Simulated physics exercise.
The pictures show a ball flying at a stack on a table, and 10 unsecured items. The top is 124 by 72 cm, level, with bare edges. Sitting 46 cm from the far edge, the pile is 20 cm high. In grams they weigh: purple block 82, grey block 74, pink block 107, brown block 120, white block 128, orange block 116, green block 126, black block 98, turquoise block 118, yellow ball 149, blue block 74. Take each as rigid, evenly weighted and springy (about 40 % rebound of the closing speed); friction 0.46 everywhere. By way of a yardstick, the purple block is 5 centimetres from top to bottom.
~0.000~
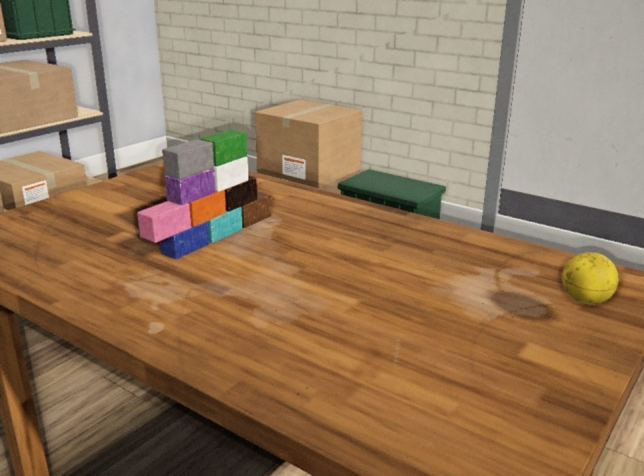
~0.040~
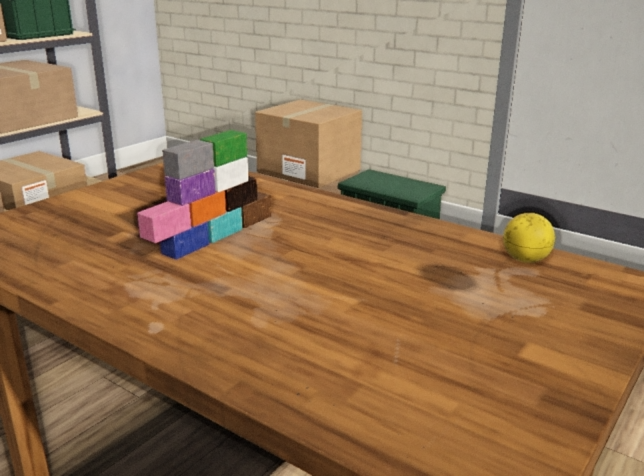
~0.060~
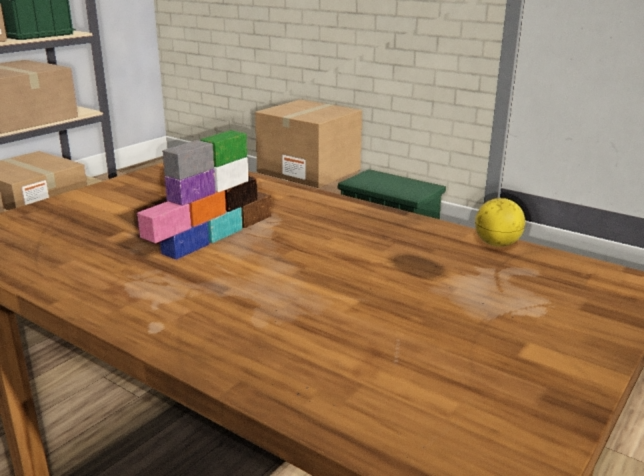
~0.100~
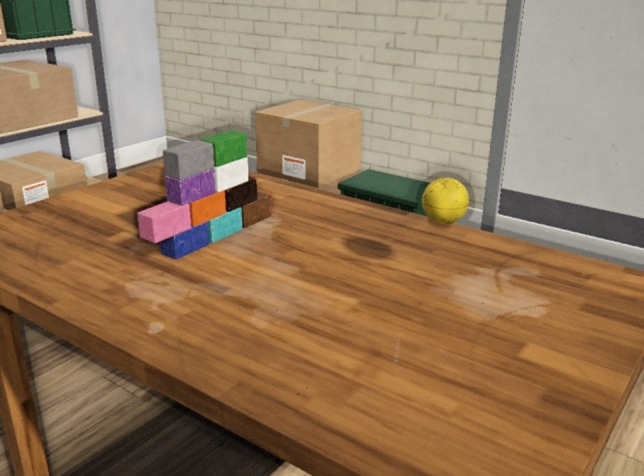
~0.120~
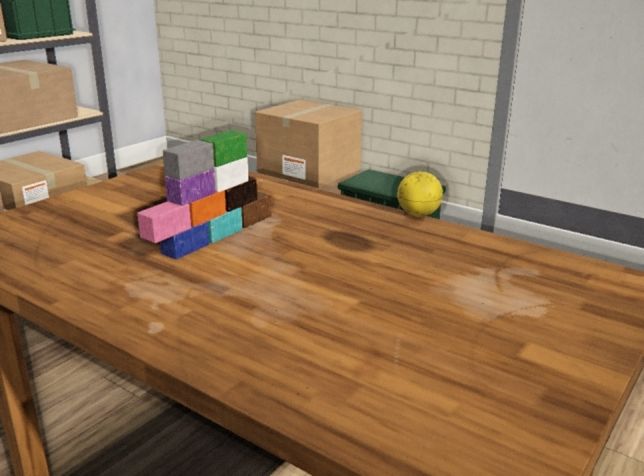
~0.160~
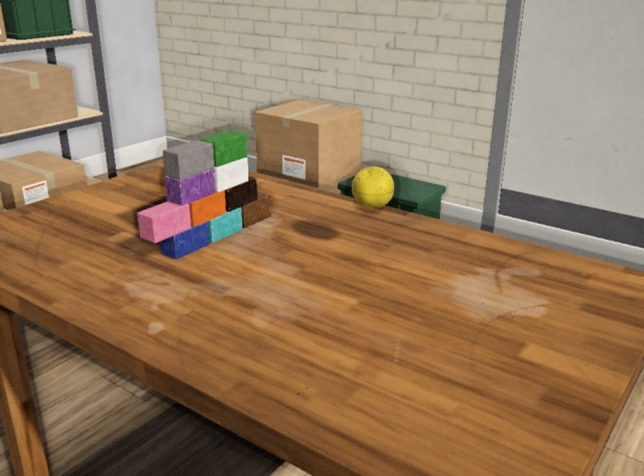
A yellow ball flies leftward above a wooden table, drawing nearer to stacked colourful blocks.
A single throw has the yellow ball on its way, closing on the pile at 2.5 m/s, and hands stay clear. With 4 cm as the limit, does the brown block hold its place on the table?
It does not stay where it started.
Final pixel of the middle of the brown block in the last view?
Roughly (215, 202).
Around 0.26 s, yellow ball near (278, 205).
Around 0.36 s, yellow ball near (260, 193); brown block shifted 8 cm near (219, 202).
Around 0.46 s, yellow ball near (251, 186); brown block shifted 9 cm near (215, 203); black block shifted 2 cm.
Finally (1.0 s), not toppled but over 4 cm from the start, brown block; the other 9 still in place (within 4 cm). Final places as that camera would see them, brown block near (216, 202).
